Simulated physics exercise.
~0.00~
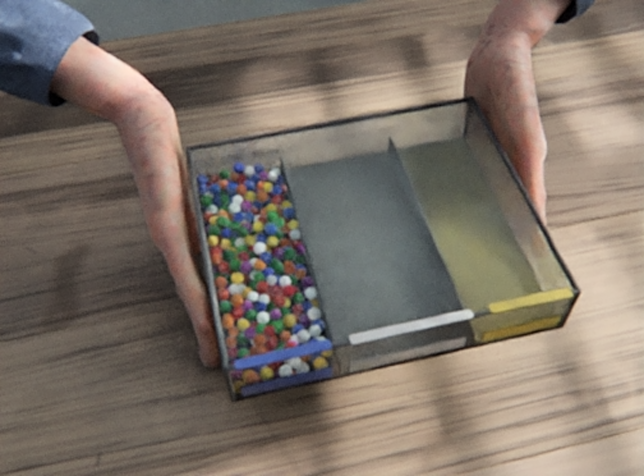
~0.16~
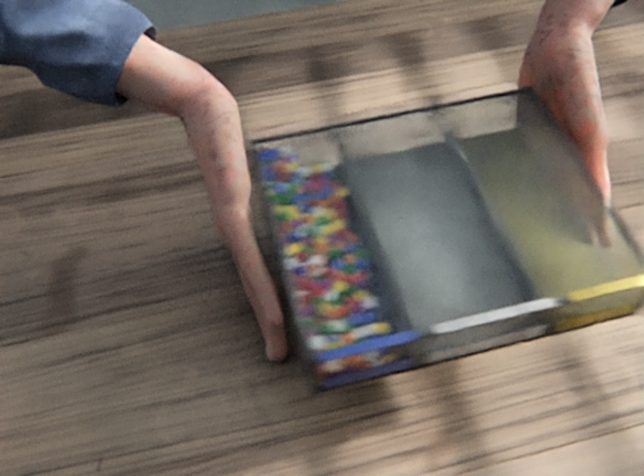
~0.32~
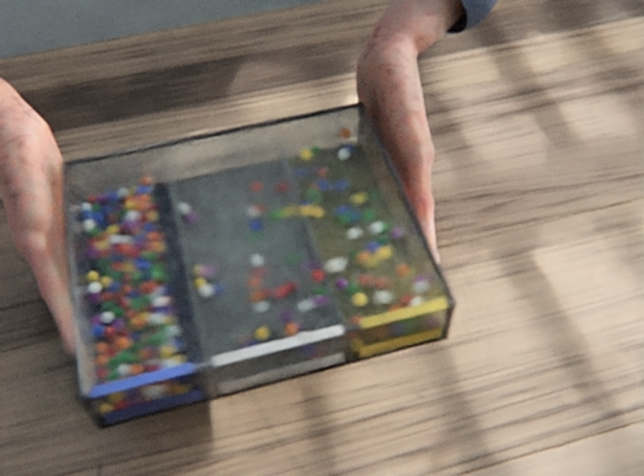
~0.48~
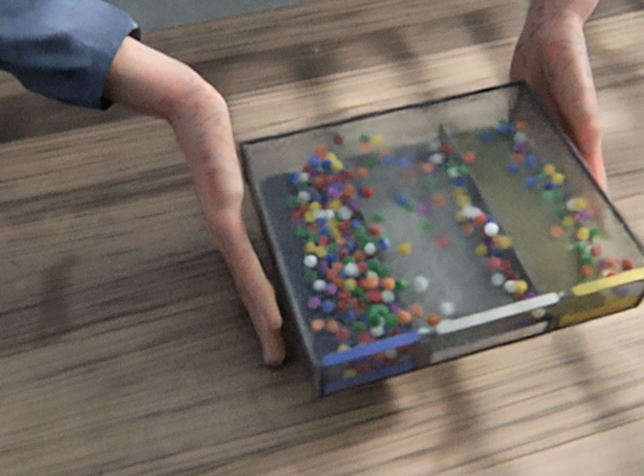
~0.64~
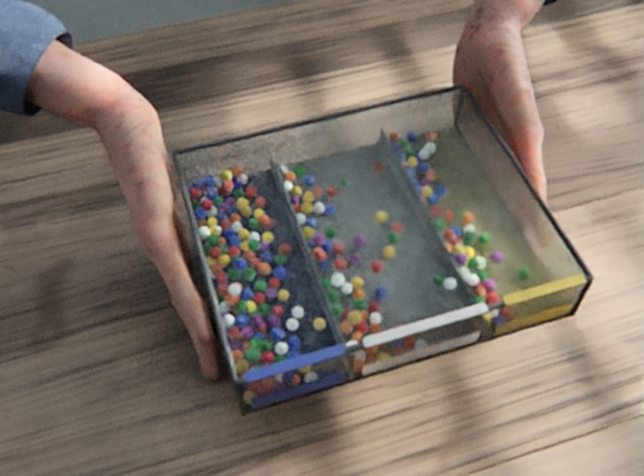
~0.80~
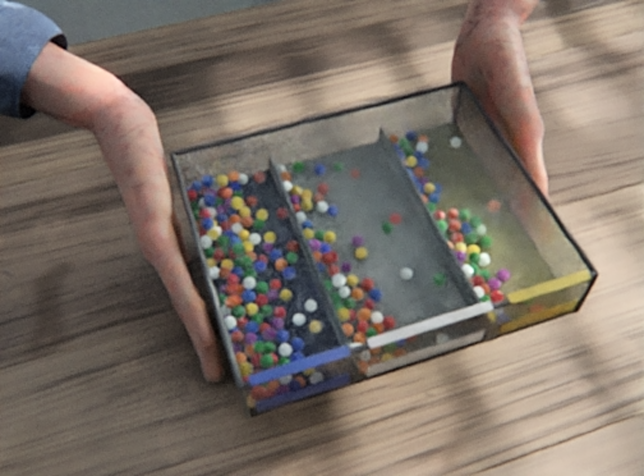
Two hands shook a clear box from side to side on a wooden table, sending colorful beads from the blue-marked left section over the dividers, until about half remained there and the rest lay in the white and yellow sections.
